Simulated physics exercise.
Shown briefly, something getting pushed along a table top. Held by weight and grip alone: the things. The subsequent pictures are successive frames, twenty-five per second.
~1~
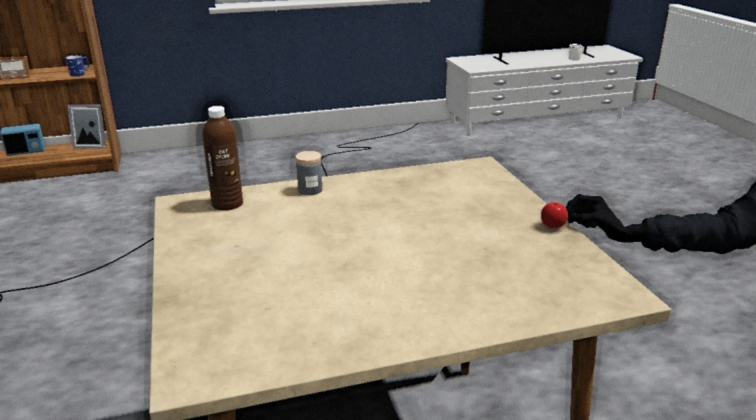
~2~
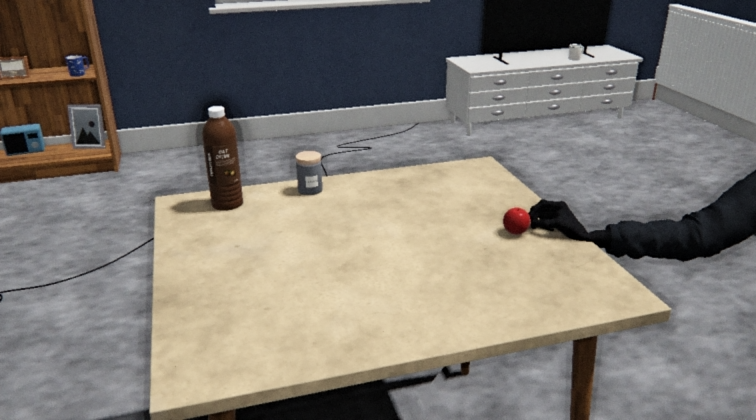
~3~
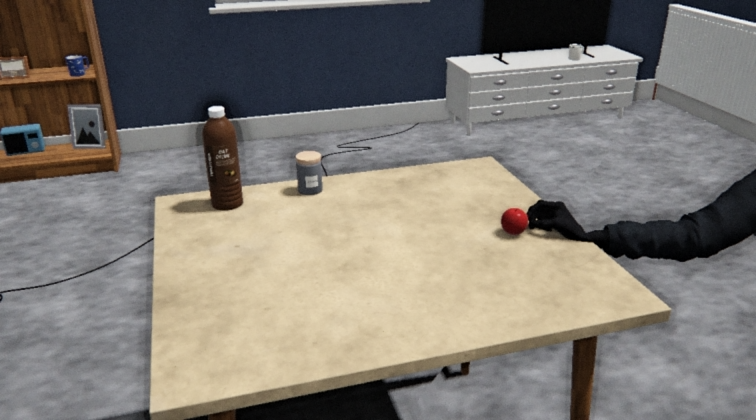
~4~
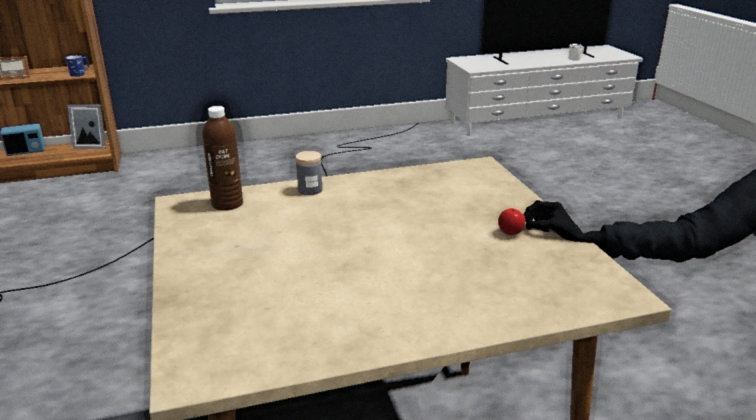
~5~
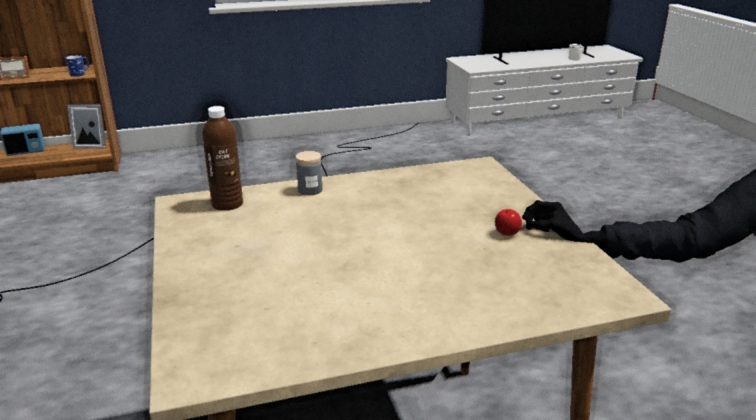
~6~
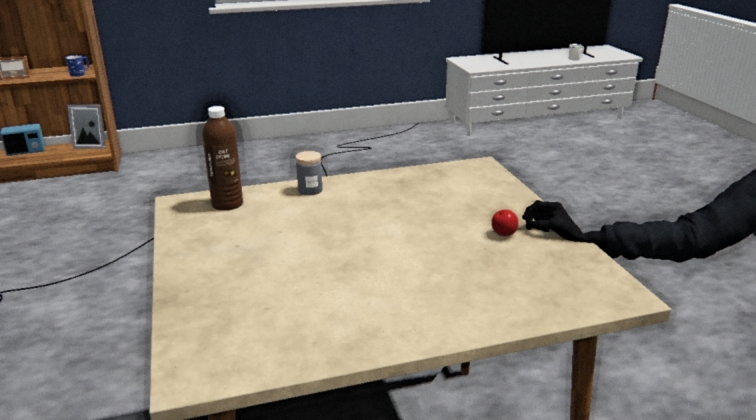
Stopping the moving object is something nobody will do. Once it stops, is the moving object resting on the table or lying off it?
It is resting on the table.
Then, 0.40 s later than the last frame, red apple moved about its own width near (476, 227).
Then, 1.10 s later than the last frame, red apple moved well along near (437, 233).
When it is over, moved from the start, red apple. End places, in pixels of the last picture, red apple near (412, 237).
